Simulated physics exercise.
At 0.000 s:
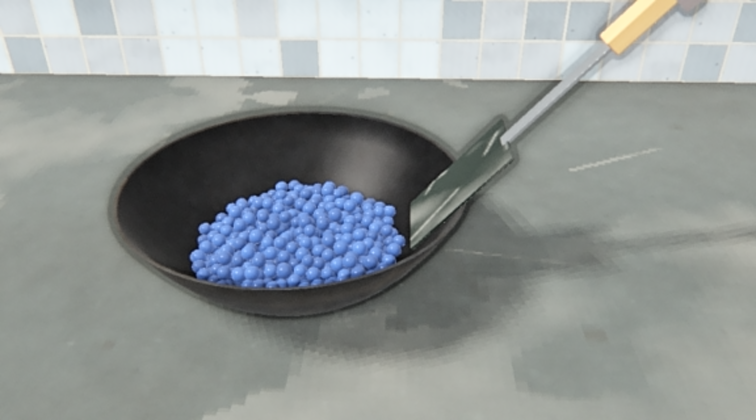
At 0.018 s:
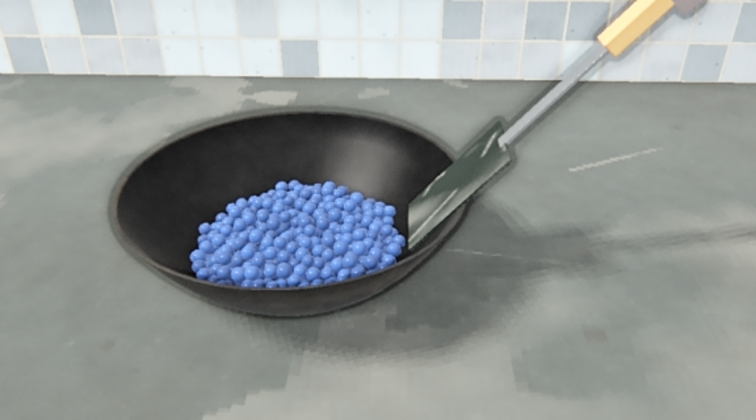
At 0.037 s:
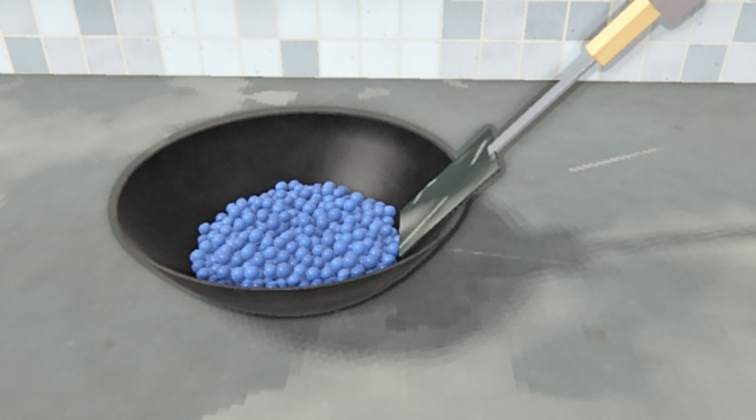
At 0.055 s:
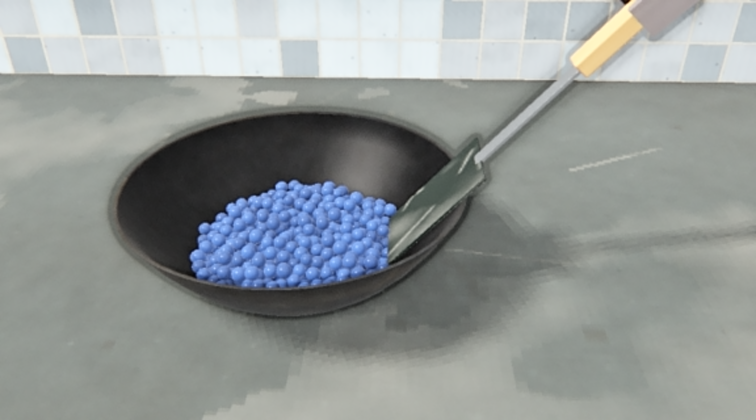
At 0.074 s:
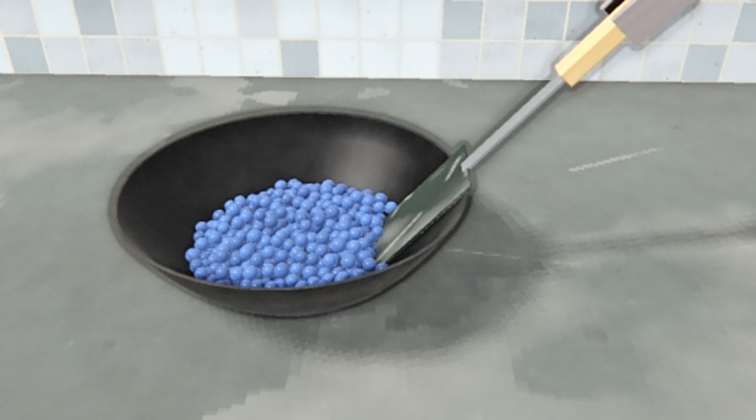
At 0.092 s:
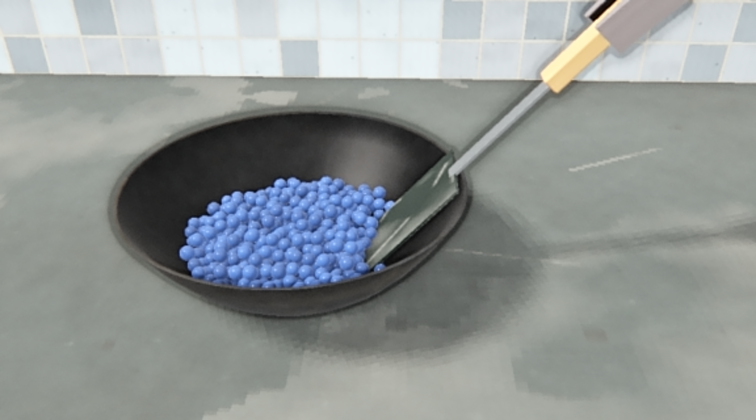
On a mottled grey countertop before a pale blue and white tiled wall, the view looks down at an angle and stays fixed. A black wok left of centre holds a heap of small blue beads, with a grey metal turner slanting in from the upper right. The turner slides slowly down and left into the heap's right edge, nudging the beads slightly leftward while the wok stays still.
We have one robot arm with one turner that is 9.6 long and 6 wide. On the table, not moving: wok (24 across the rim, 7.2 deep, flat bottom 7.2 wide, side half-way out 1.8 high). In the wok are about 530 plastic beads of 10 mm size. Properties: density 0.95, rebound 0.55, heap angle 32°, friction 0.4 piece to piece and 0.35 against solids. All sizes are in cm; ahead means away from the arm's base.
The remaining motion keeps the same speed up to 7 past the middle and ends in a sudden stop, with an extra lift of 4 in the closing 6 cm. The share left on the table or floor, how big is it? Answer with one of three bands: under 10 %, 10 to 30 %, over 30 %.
Under 10 %.
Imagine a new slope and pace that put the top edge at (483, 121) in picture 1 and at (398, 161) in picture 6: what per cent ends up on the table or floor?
Roughly 20 %.
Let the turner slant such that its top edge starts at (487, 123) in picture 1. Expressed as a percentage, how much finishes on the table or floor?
About 5%.
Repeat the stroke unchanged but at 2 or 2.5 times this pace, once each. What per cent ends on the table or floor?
Around 20 per cent, then around 25 per cent, would end on the table or floor.
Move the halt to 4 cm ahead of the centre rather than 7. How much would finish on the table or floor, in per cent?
Close to 0 per cent would end on the table or floor.
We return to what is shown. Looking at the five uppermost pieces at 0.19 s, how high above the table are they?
They are around 5 cm up.
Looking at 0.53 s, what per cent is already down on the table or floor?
Some 5 per cent of the load.
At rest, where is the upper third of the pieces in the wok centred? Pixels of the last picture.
Pixel estimate: About (197, 218).
After 0.19 s, sloping 49°, highest piece 5 above the table; 532 in the wok.
After 0.28 s, sloping 49°, highest piece 7 above the table; 532 in the wok.
After 0.53 s, sloping 49°, highest piece 8 above the table; 512 in the wok, 18 on the table or floor, 2 on the blade or in flight.
After 1.58 s, sloping 49°, highest piece 7 above the table; 512 in the wok, 20 on the table or floor.
At rest, 512 in the wok, 20 on the table or floor. That is 4 % on the table or floor.
